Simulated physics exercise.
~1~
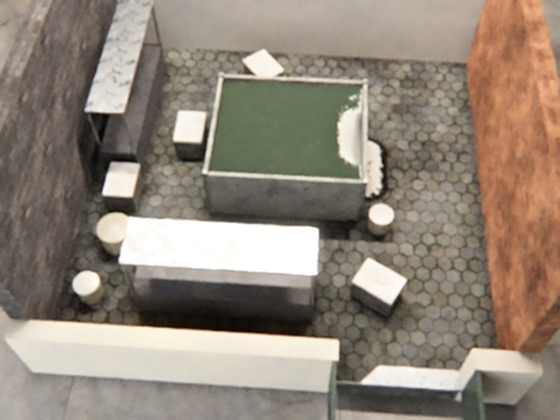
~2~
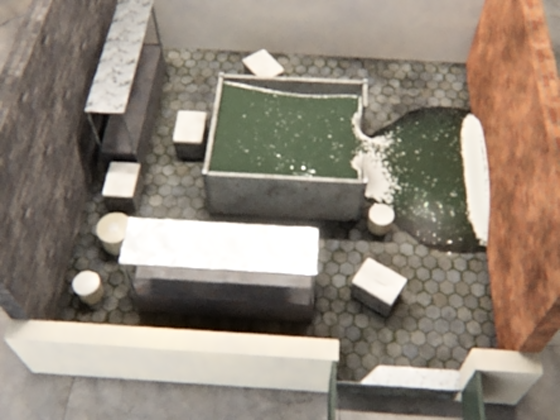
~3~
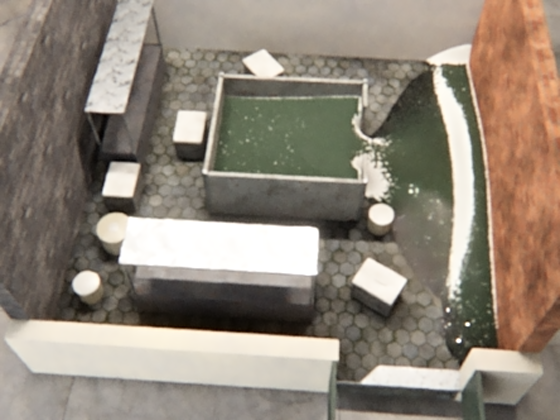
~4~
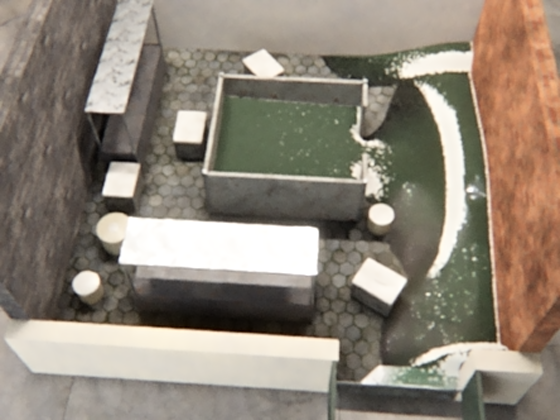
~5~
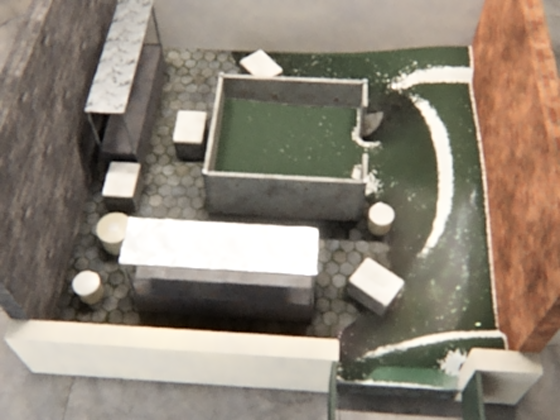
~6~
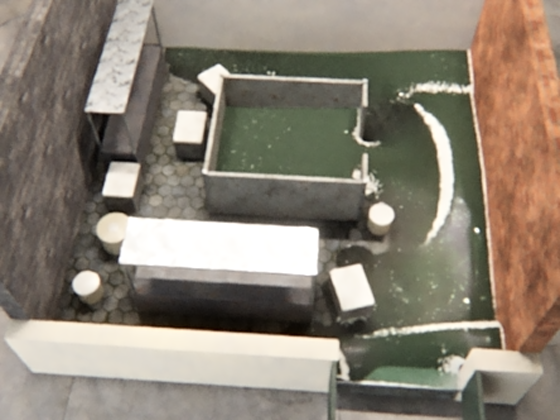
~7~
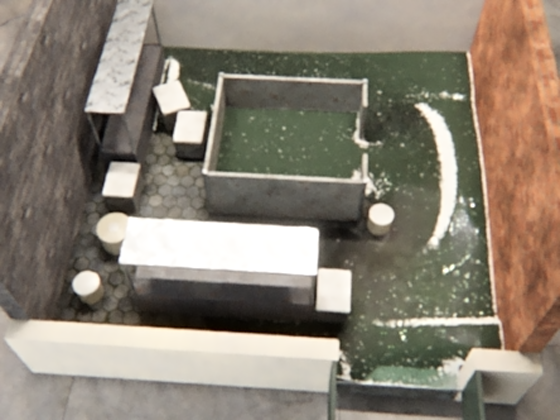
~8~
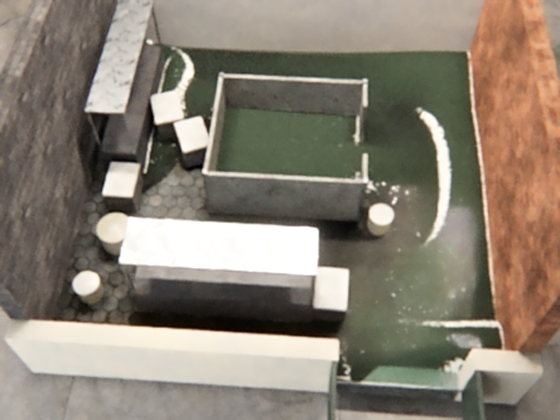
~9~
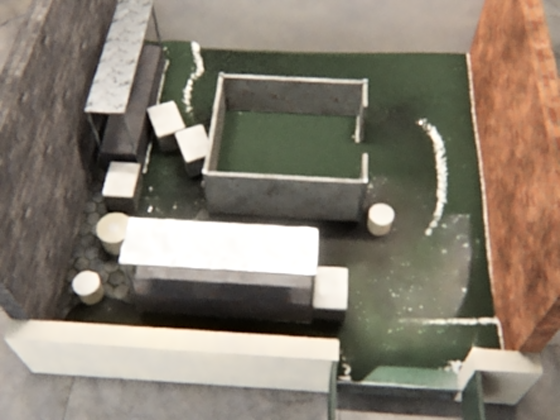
At first, green water fills a grey tank in a walled room and begins bursting through its right side. It rushes across the tiled floor to the brown wall, then spreads toward the back and the opening at the near right. As it runs leftward behind the tank, a white block there slides left, while another near the front slides left to the end of the long bench. The first block then drifts nearer, and the one beside the tank shifts slightly. Finally, shallow water covers nearly all the floor, with thin foam streaks remaining and the tank's level much lower.
